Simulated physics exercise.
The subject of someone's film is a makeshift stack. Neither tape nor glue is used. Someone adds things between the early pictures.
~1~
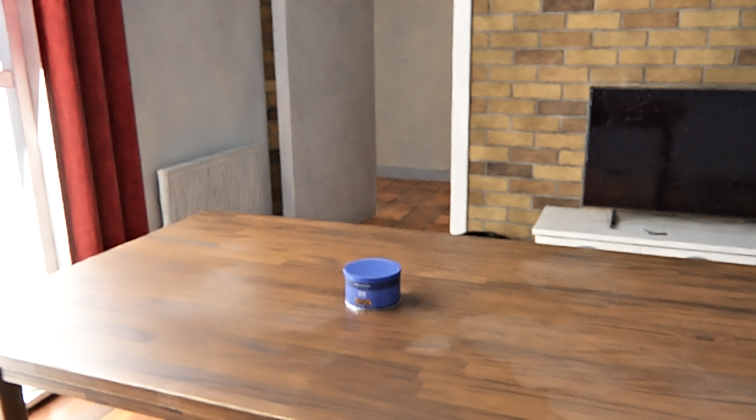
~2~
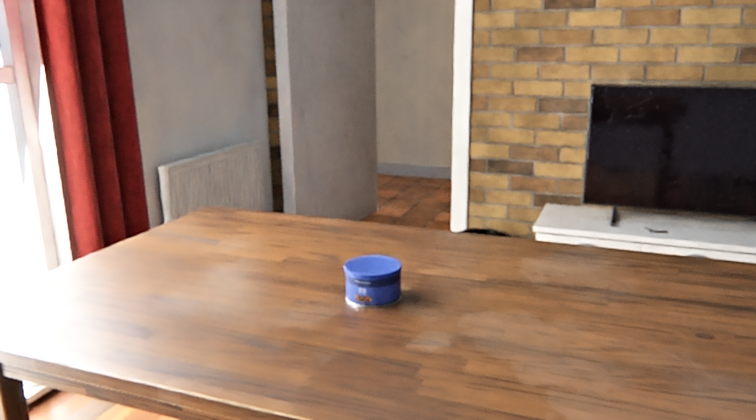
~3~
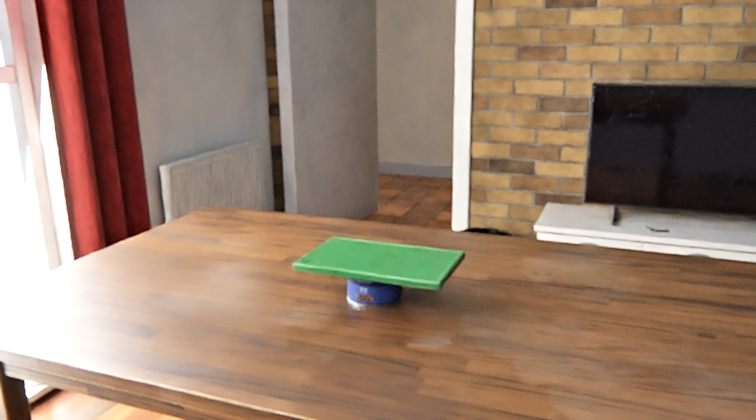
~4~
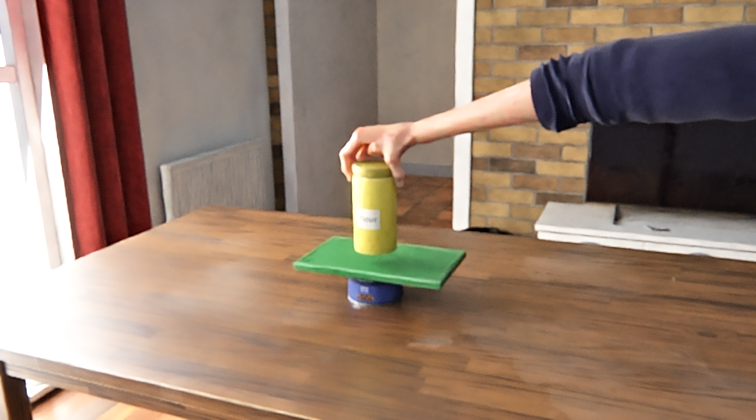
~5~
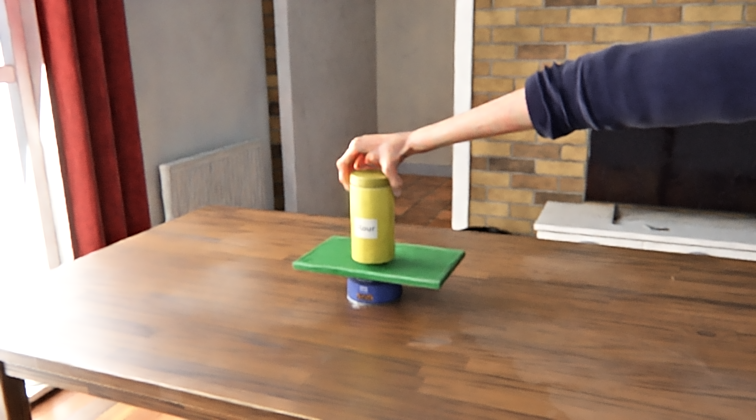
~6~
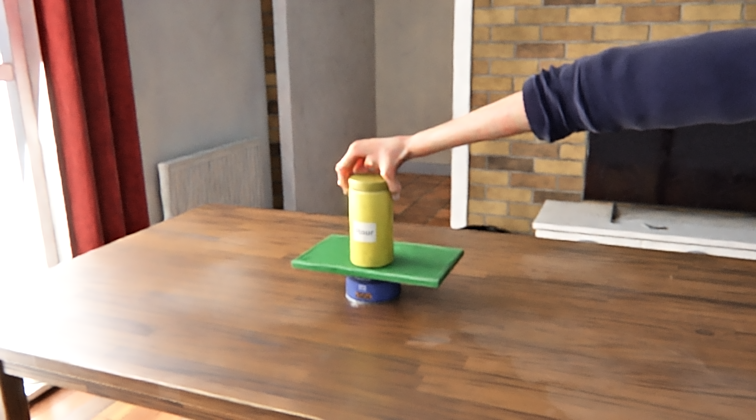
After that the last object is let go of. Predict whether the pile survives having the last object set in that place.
The stack supports it.
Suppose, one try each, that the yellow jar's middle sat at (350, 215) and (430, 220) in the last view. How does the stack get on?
First try: It holds; second try: It loses its balance.
Then, 0.20 s after the last picture, things are still on the move.
Then, 0.40 s after the last picture, nothing has stirred.
Then, 0.80 s after the last picture, yellow jar resting near (372, 220).
At rest, all 3 in place. Seen from the same camera at the end, yellow jar near (372, 220). The stack keeps its balance.
